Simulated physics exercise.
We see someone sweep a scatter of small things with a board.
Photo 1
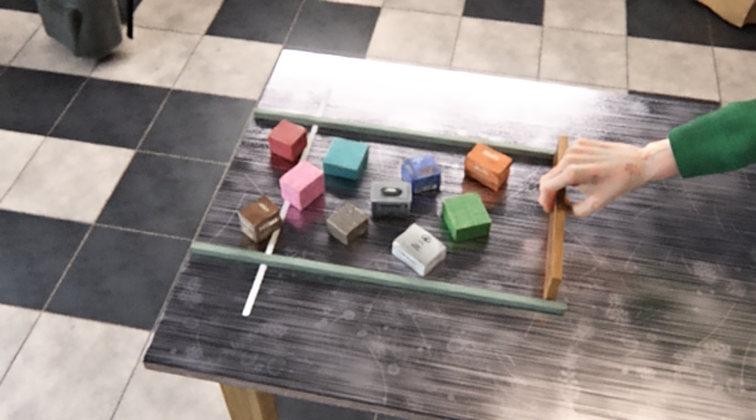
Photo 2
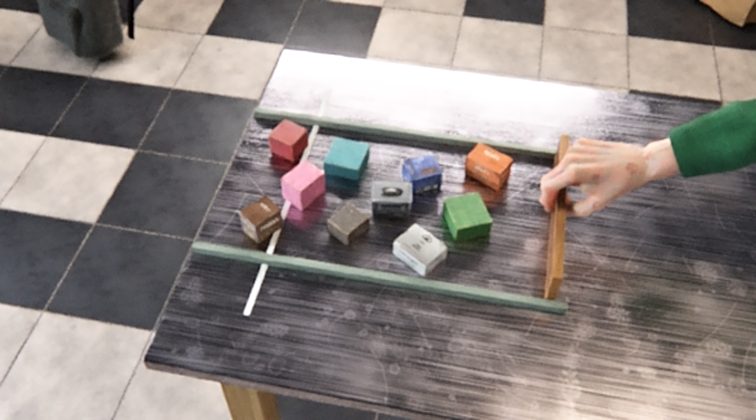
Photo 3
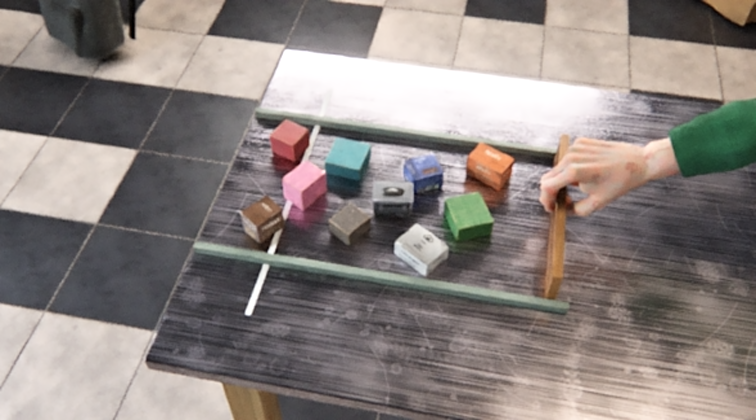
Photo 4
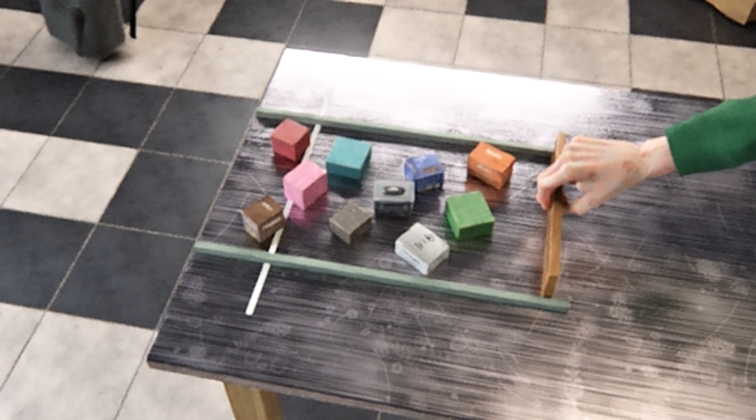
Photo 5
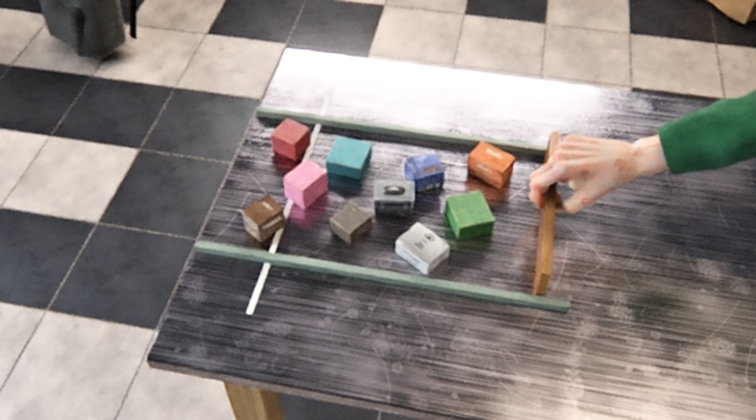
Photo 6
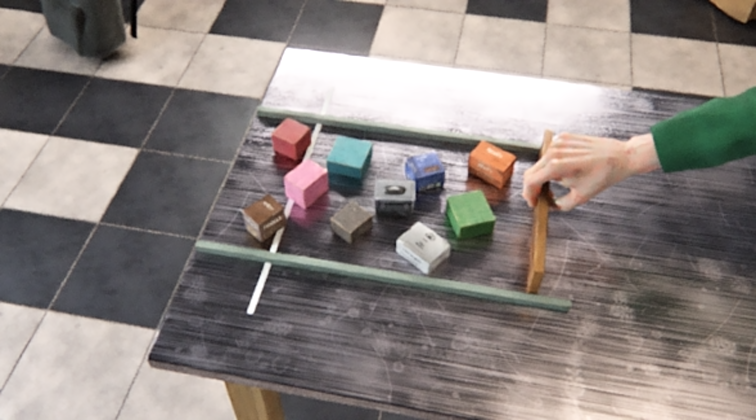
To begin with, a green-sleeved hand holds a wooden board upright on a dark table, right of ten scattered coloured blocks lying between two green strips. The board stays almost still, then the hand slides it slightly left toward the blocks, which remain in place around a thin white strip.
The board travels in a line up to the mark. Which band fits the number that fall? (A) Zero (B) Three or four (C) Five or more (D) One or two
Option D: One or two.
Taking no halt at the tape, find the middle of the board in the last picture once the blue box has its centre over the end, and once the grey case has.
For the blue box at (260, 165), for the grey case at (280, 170).
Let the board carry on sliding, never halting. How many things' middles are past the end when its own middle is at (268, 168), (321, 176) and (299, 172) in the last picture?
It would be 6, 0 and 2.
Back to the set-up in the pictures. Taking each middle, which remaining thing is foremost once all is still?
The answer: The brown box.
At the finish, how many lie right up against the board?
The count in contact is 3.
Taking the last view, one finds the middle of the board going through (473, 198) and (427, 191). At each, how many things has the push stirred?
Moved so far: 3, then 5.
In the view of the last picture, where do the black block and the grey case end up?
In the last picture the black block sits around (236, 202) and the grey case around (241, 175).
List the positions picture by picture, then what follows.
Red block (288, 141); brown box (261, 219); pink block (303, 185); board (557, 214); tape (293, 187), in the first frame.
Brown box (262, 219); white box (420, 250), in the second frame.
Pink block (305, 185); board (558, 213), in the third frame.
Red block (291, 140); blue box (424, 173), in the fourth frame.
Brown box (264, 218); black block (351, 223), in the fifth frame.
Red block (292, 139); brown box (265, 218); pink block (307, 184); board (541, 208); tape (297, 185), in the sixth frame.
A little later, none off yet; red block at rest near (292, 139); brown box at rest near (265, 218); pink block at rest near (307, 184).
Next, none off yet; red block shifted a little near (283, 134); brown box at rest near (265, 218); pink block shifted about its own width near (279, 182).
When it is over, the number that fall off is one or two; down, pink block and red block.
